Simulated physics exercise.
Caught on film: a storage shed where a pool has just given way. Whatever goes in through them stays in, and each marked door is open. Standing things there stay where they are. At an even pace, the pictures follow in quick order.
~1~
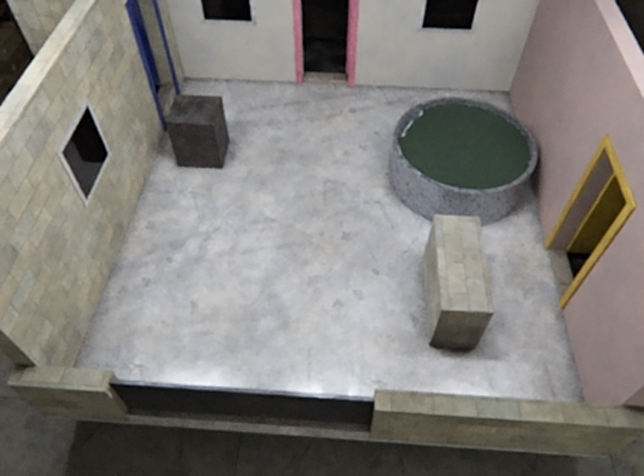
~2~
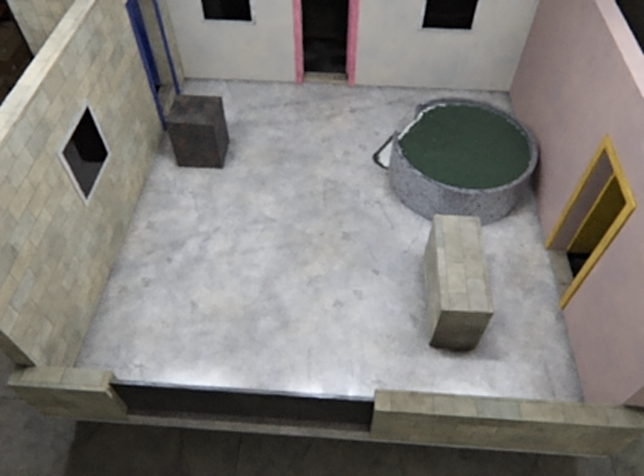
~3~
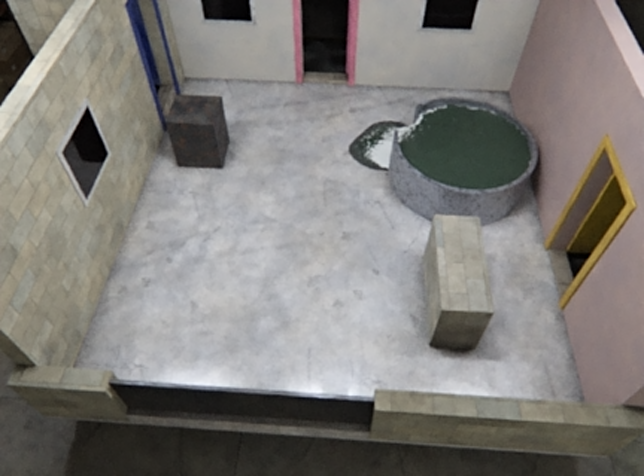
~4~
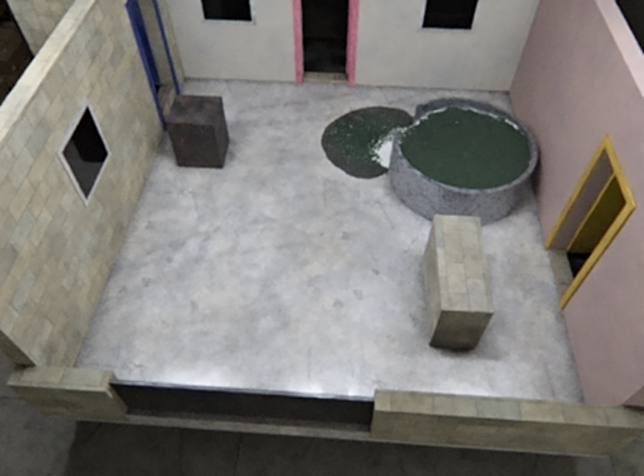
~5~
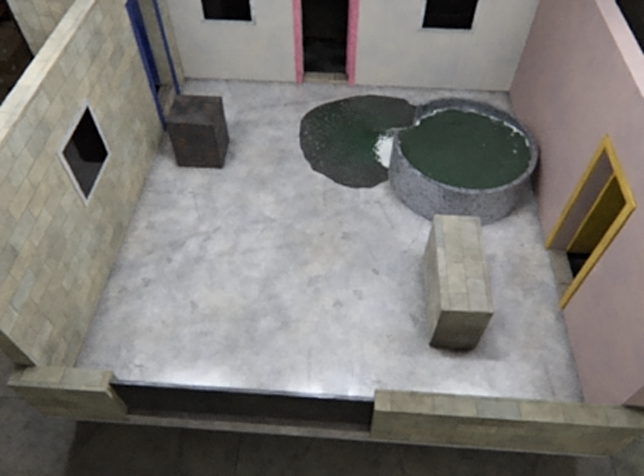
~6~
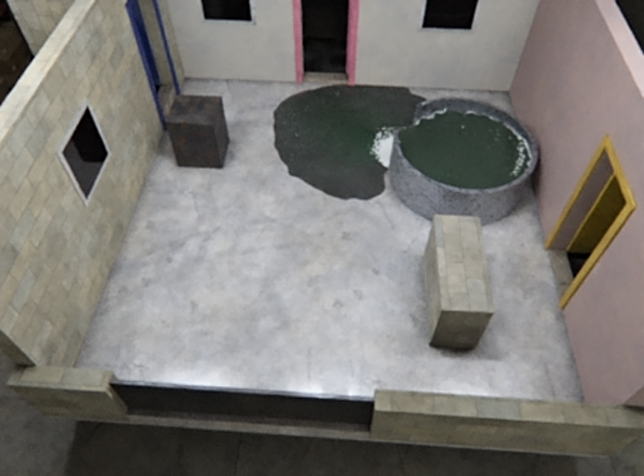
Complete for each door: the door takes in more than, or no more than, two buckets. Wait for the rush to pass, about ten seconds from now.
Completed: The pink door takes in more than two buckets; the yellow door takes in no more than two buckets; the blue door takes in no more than two buckets.
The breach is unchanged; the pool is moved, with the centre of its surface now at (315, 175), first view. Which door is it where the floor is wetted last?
Door: The one in yellow.
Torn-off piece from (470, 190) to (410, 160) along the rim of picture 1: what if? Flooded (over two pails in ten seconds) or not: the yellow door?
My take is that yellow crosses the line.
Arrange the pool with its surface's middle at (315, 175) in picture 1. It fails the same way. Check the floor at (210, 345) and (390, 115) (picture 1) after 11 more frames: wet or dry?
I'd say spared for the first and spared for the second.
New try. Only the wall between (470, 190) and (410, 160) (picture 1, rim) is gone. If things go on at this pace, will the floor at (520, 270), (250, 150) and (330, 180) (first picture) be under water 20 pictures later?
Respectively: Drenched, parched and parched.
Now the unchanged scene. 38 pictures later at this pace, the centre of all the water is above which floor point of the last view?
Close to (316, 169), I reckon.
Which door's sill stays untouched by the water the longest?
Last in line is the yellow door.
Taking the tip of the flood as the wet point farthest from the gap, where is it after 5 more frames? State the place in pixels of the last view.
I'd say at around (202, 82).
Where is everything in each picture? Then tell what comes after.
In the first frame, the round tank at (464, 145) is whole and still.
In the second frame, water pours out at (402, 142) and has run to a hidden place.
In the third frame, water pours out at (402, 143) and has run to (356, 145).
In the fourth frame, the front is at (329, 130), out from the gap at (402, 144).
In the fifth frame, water pours out at (402, 143) and has run to (311, 114).
In the sixth frame, water pours out at (402, 143) and has run to (287, 103).
A moment on, water covers 25 % of the floor; the pink door under two buckets in, the yellow door not reached, the blue door not reached.
Next, water covers 35 % of the floor; the pink door over two buckets in, the yellow door not reached, the blue door wet at the sill, nothing in.
Then, water covers 45 % of the floor; the pink door far over two buckets in, the yellow door not reached, the blue door wet at the sill, nothing in.
Later, water covers 65 % of the floor; the pink door far over two buckets in, the yellow door not reached, the blue door wet at the sill, nothing in.
In the end, water covers 90 % of the floor; the pink door far over two buckets in, the yellow door wet at the sill, nothing in, the blue door wet at the sill, nothing in.
